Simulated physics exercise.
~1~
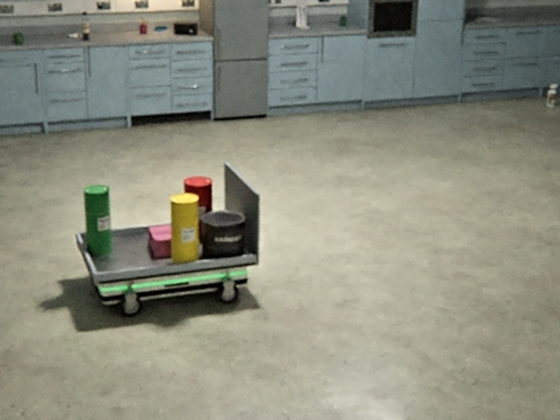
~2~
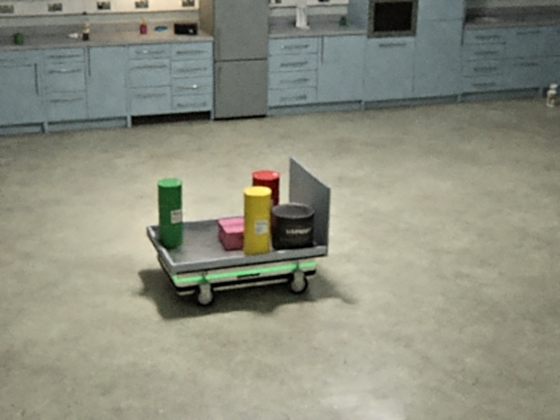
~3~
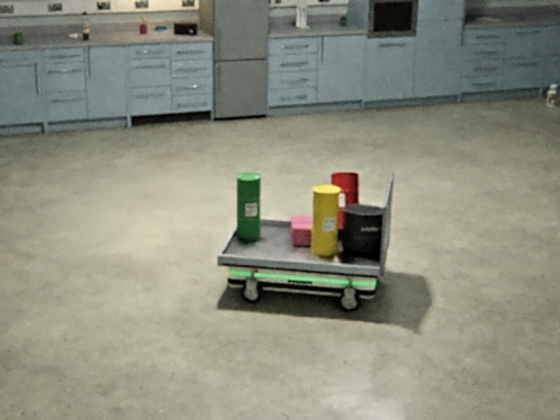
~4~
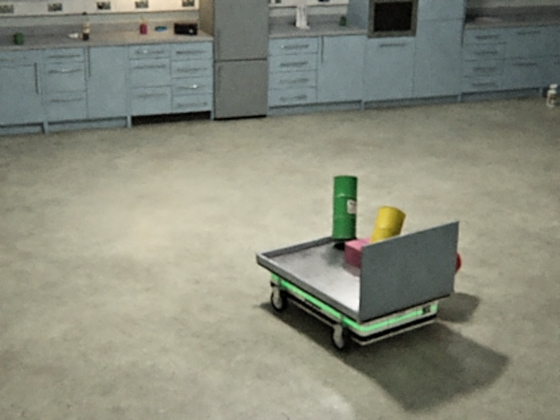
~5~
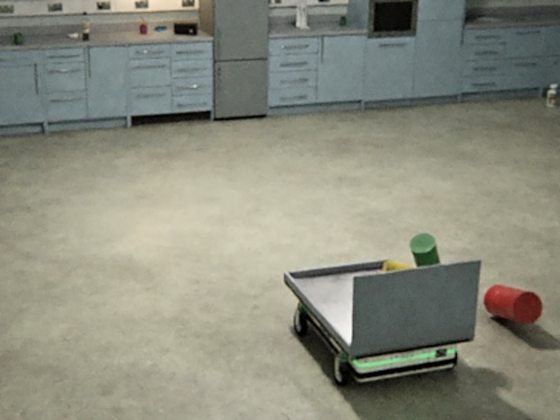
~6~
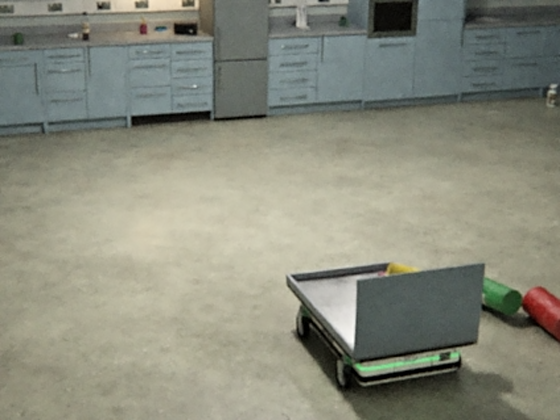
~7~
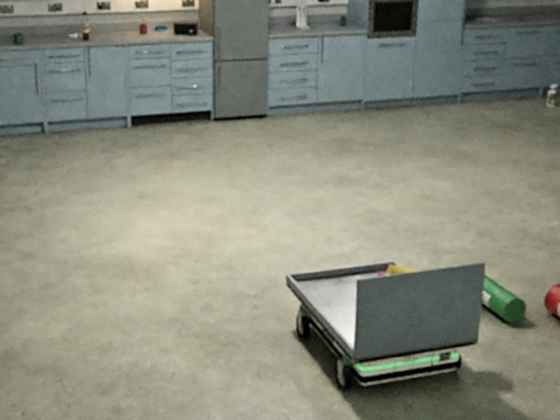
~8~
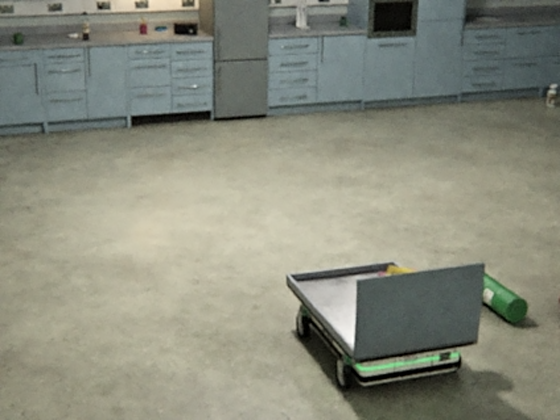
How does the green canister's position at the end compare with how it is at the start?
At the start the green canister stands upright on the cart's deck. By the end it is lying on its side on the floor, to the right of the cart.
